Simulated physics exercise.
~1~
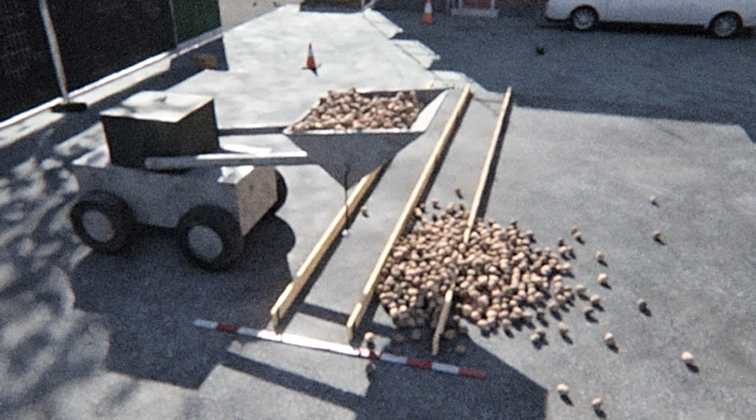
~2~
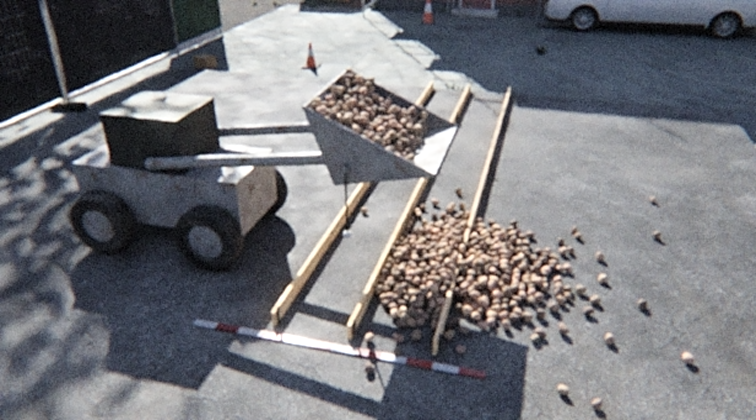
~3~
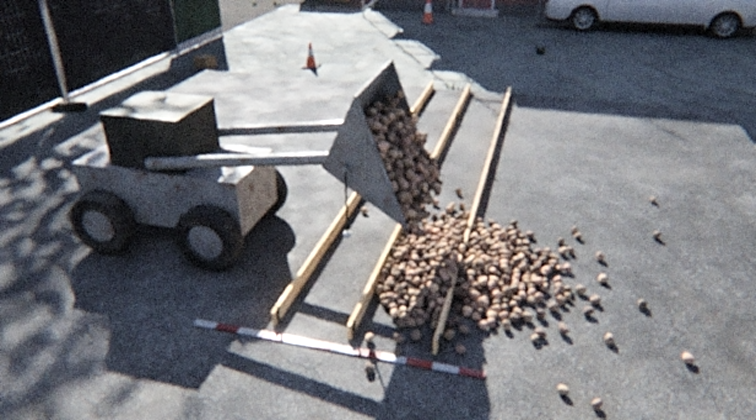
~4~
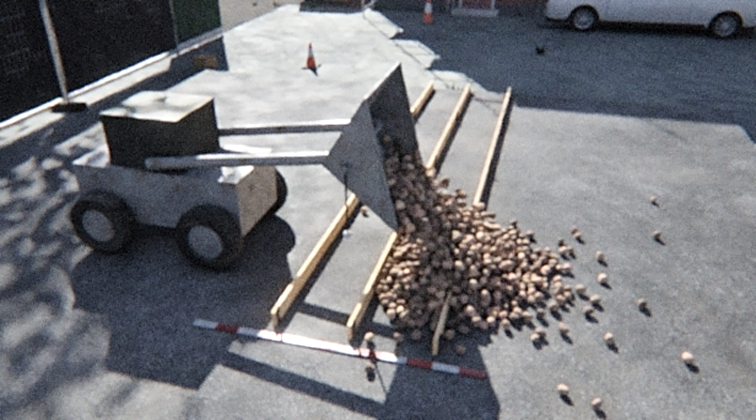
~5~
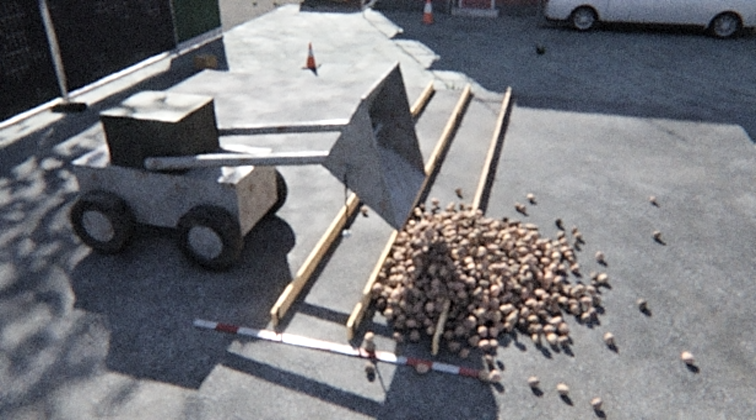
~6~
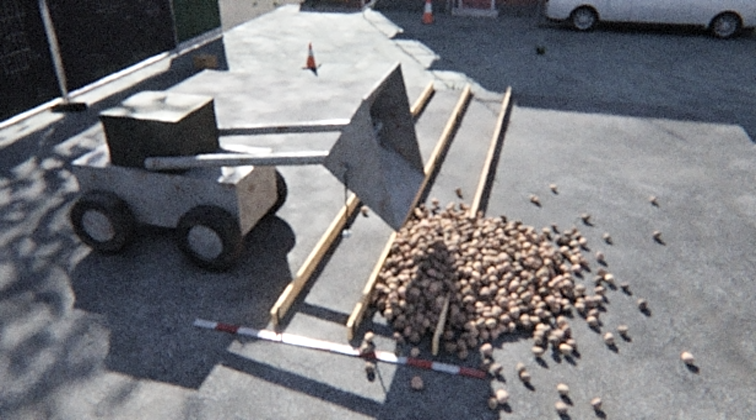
A small wheeled loader on the left tipped its raised bucket steeply forward to the right, pouring its load of brownish stones onto a pile already lying across the wooden planks, until the bucket hung empty above a bigger, wider heap.
